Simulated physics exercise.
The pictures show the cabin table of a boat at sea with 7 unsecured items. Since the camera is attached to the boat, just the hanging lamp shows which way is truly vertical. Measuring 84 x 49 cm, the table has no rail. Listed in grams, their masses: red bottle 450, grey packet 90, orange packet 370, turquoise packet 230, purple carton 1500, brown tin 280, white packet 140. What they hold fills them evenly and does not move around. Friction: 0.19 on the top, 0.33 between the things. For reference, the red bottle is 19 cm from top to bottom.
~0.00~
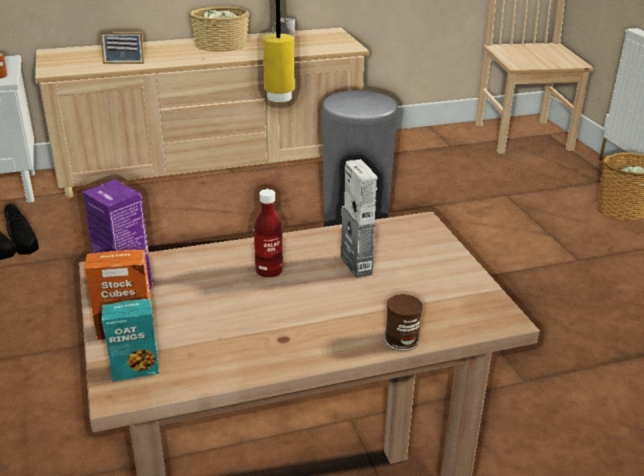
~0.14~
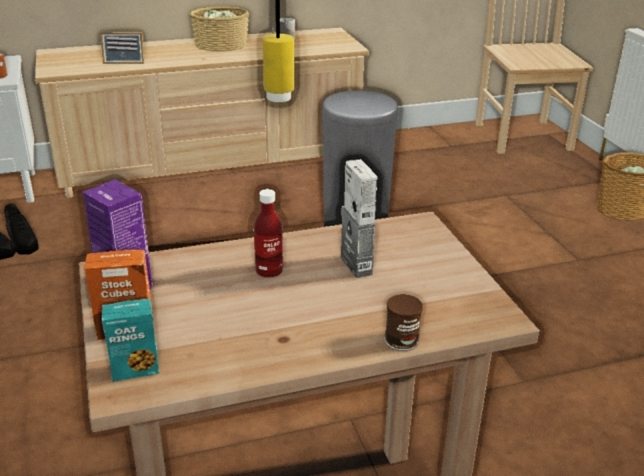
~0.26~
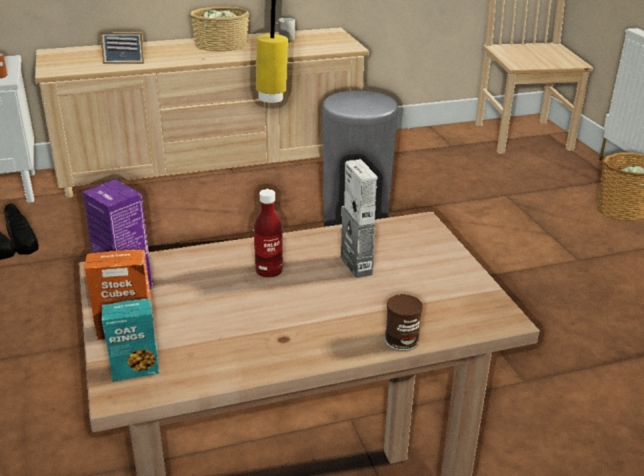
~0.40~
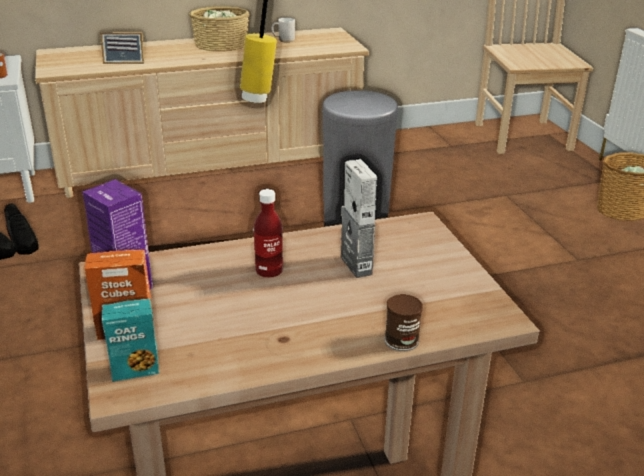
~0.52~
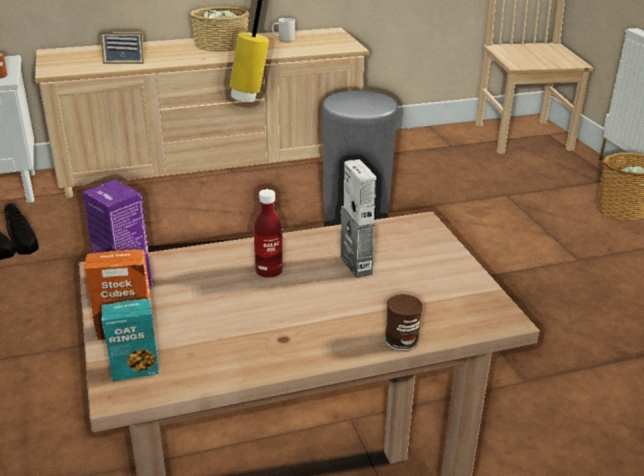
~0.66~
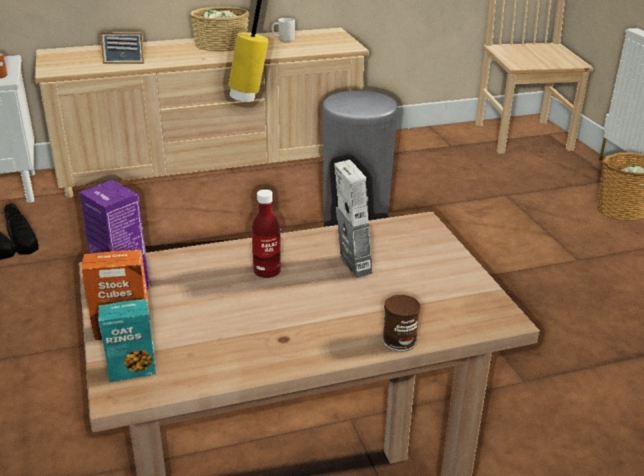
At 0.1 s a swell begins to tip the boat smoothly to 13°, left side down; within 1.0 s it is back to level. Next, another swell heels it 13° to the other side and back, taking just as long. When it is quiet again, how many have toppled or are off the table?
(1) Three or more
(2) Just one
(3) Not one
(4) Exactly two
4.
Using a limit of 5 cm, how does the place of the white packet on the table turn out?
The white packet leaves its spot.
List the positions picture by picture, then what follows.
The first picture shows boat level; red bottle (268, 233); grey packet (357, 241).
The second picture shows boat level; purple carton (119, 242); brown tin (403, 323).
The third picture shows floor tilted 3°, left side down; white packet (360, 192); orange packet (121, 295).
The fourth picture shows floor tilted 9°, left side down; turquoise packet (131, 340); purple carton (119, 242).
The fifth picture shows floor tilted 12°, left side down; brown tin (403, 323); white packet (359, 192).
The sixth picture shows floor tilted 13°, left side down; red bottle (266, 233); grey packet (355, 241) tipped 6° from how it sat.
After 0.86 s, floor tilted 6°, left side down; grey packet tipped 37° from how it sat near (339, 245); red bottle slid 2 cm near (261, 234); white packet tipped 37° from how it sat.
After 0.96 s, floor tilted 2°, left side down; grey packet on its side near (333, 261); red bottle slid 3 cm near (256, 233); white packet tipped 32° from how it sat.
After 1.06 s, boat level; grey packet on its side near (332, 264); red bottle slid 3 cm near (256, 234); white packet tipped 31° from how it sat.
After 1.76 s, floor tilted 10°, right side down; grey packet on its side near (337, 263); white packet on its side.
At rest (2.6 s), tipped over on the table, grey packet and white packet; the other 5 in place, give or take 5 cm. In the last view, red bottle near (269, 232), grey packet near (340, 263).
